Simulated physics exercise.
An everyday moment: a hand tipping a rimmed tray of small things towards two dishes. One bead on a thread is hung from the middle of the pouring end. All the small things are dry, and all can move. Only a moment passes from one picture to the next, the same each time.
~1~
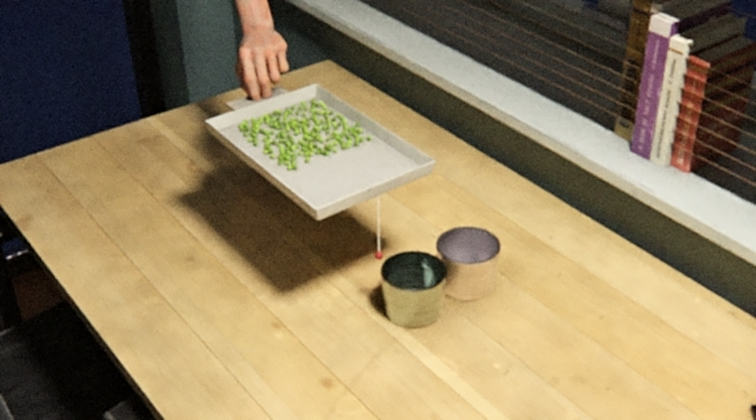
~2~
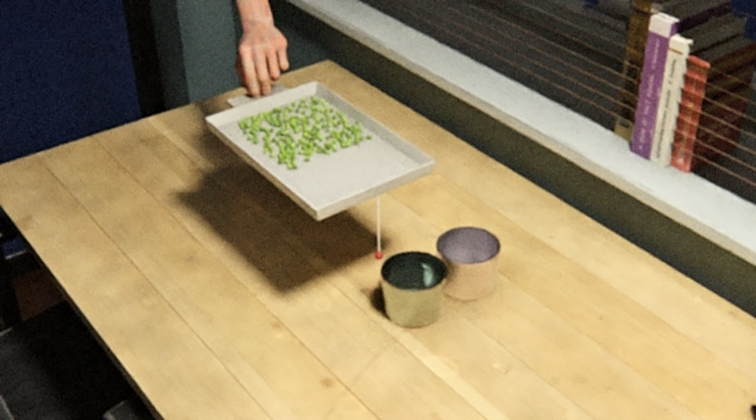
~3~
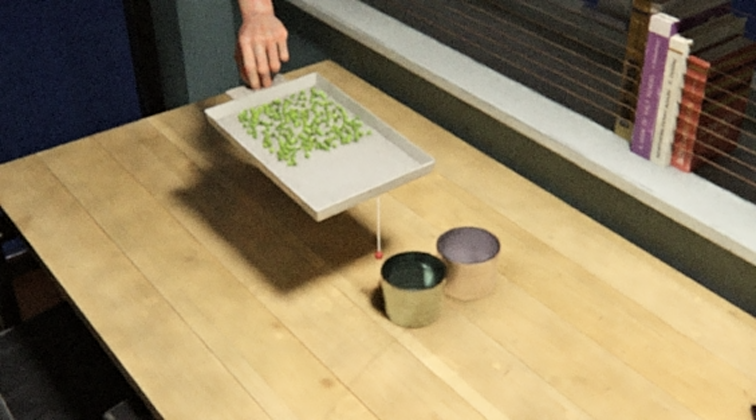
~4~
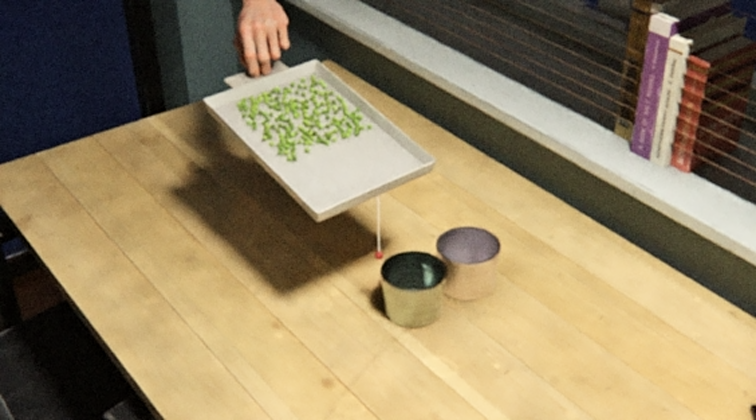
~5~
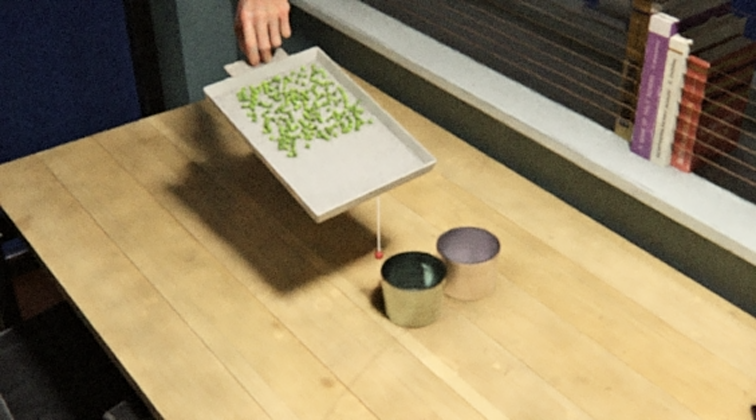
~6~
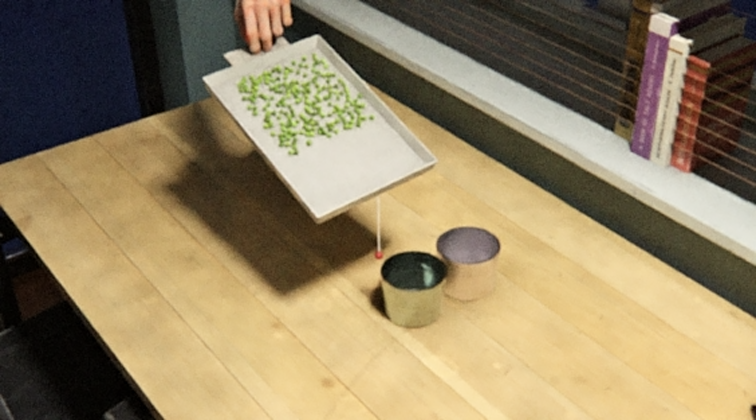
At the start, a hand holds a pale rimmed tray of small green peas level above a wooden table, near two dishes, with a red bead hanging from its front edge. The hand then gradually raises the back of the tray, steepening its slope towards the front, while the peas stay bunched near the back.
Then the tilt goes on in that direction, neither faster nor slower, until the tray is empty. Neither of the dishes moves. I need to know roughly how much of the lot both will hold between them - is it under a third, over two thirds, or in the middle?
The dishes end up with below a third of the load.
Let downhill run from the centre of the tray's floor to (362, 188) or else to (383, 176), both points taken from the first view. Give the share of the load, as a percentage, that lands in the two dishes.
Case one near 50 %; case two near 60 %.
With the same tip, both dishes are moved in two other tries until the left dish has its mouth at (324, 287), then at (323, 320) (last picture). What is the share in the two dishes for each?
First placement: Some 40 %; second placement: Some 60 %.
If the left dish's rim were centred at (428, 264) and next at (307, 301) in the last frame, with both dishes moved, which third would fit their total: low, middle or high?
At the first spot I'd expect under a third, and at the second spot the middle third.
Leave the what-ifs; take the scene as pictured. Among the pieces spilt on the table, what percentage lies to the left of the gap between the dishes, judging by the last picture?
It amounts to some 90 percent.
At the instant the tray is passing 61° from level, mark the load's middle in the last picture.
Somewhere about (346, 211).
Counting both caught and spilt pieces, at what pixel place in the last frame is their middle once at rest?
Near (366, 357).
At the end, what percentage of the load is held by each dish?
Result - left dish: 10 %; right dish: 0 %.
Shortly afterwards, tray tipped steeply; near two thirds on the tray; a little outside both; near a quarter in the air.
Next, tray tipped right over; near half on the tray; near a third outside both; near a quarter in the air.
Some moments later, tray tipped past a quarter turn; a little in the left dish; all but a few outside both.
In the end, tray tipped past a quarter turn; a little in the left dish; none at all in the right dish; all but a few outside both.
